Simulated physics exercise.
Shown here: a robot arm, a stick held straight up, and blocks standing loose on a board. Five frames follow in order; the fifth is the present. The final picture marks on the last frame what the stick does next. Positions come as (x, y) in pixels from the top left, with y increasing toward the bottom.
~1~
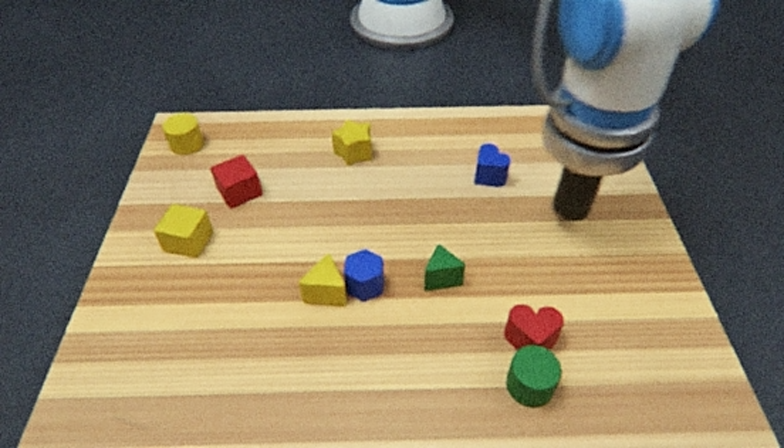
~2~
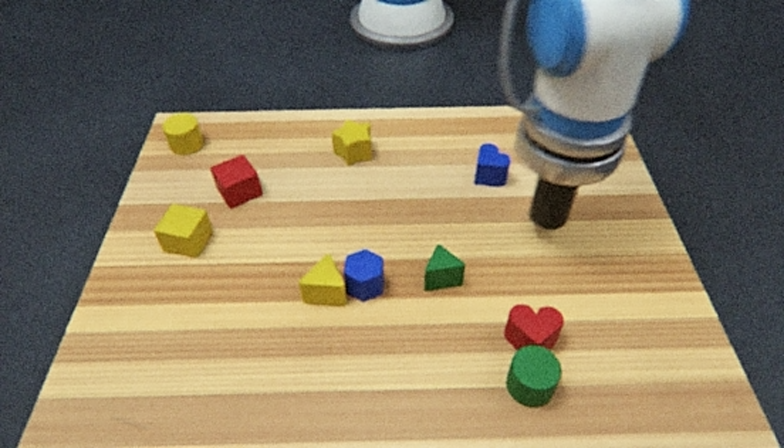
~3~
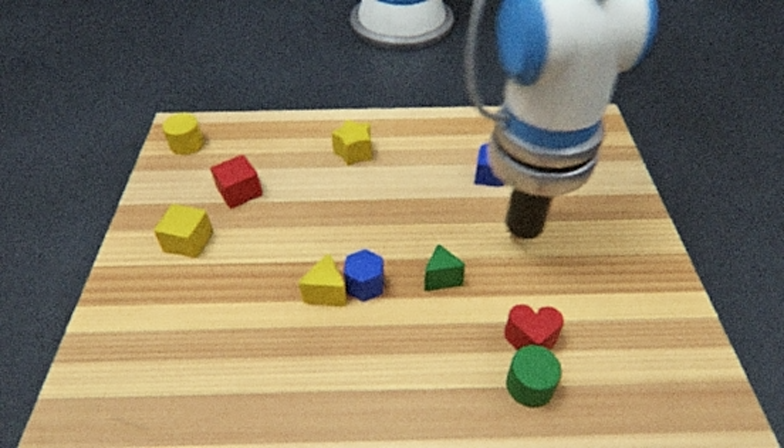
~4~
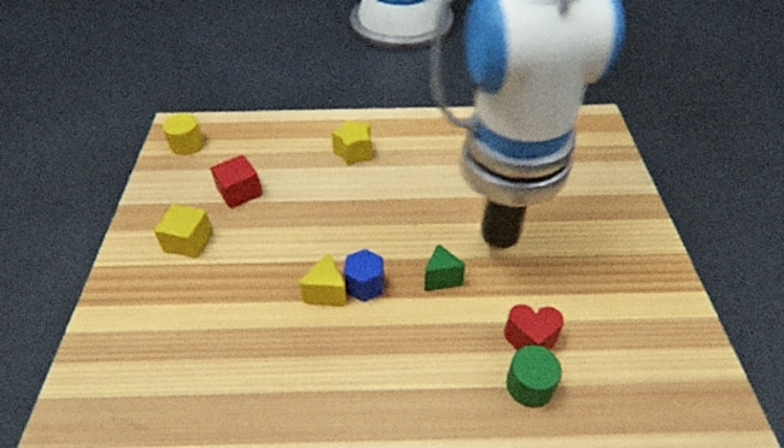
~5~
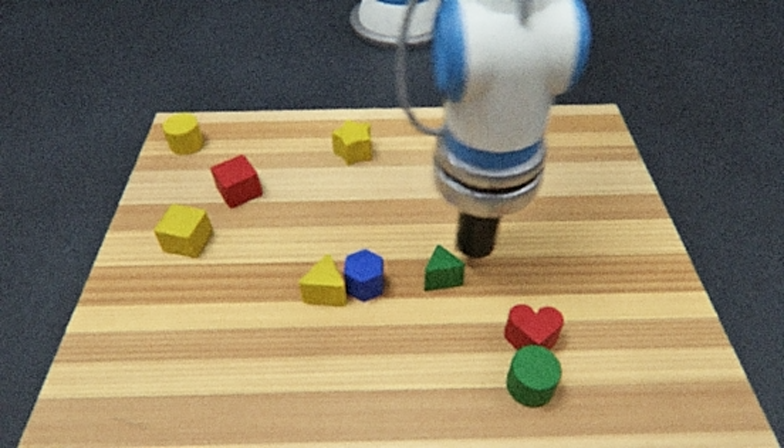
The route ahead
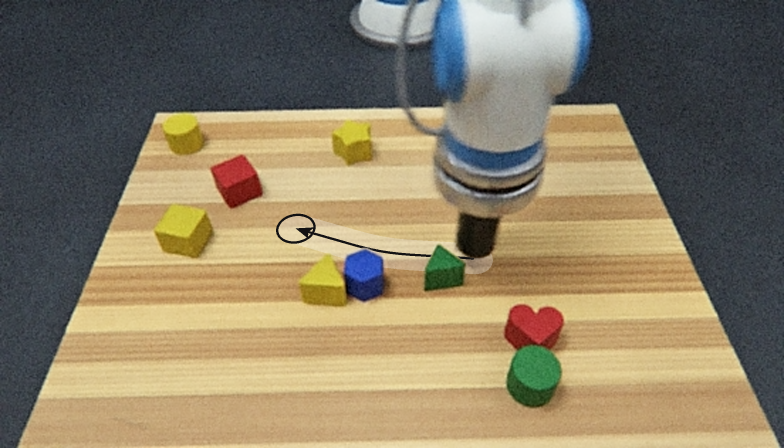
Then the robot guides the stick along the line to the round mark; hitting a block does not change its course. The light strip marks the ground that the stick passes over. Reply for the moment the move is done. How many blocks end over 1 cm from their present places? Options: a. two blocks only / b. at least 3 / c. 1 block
c (1 block)
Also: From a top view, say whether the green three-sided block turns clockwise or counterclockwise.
Rotates counter-clockwise.
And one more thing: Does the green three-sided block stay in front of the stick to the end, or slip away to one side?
I'd say it has come free.
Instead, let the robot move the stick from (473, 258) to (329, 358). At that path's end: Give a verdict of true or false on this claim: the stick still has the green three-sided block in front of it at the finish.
That is true.
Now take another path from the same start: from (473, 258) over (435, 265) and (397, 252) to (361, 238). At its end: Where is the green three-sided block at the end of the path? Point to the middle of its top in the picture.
My prediction: (420, 267).
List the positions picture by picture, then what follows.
The first picture shows stick's lower end (571, 208); blue six-sided block (364, 264); green three-sided block (443, 259).
The second picture shows stick (548, 216); blocks still.
The third picture shows stick (524, 225); blocks still.
The fourth picture shows stick (500, 234); blocks still.
The fifth picture shows stick (475, 243); blue six-sided block (364, 264); green three-sided block (443, 259).
Drawn move, from (473, 258) over (380, 251) to (296, 228).
What follows on the original path. One third of the way, stick (409, 240); green three-sided block (428, 260), turned 55° anticlockwise.
Two thirds of the way, stick (348, 229); green three-sided block (428, 260), turned 55° anticlockwise.
At the end, stick (293, 213); blue six-sided block still; green three-sided block (428, 260), turned 55° anticlockwise.
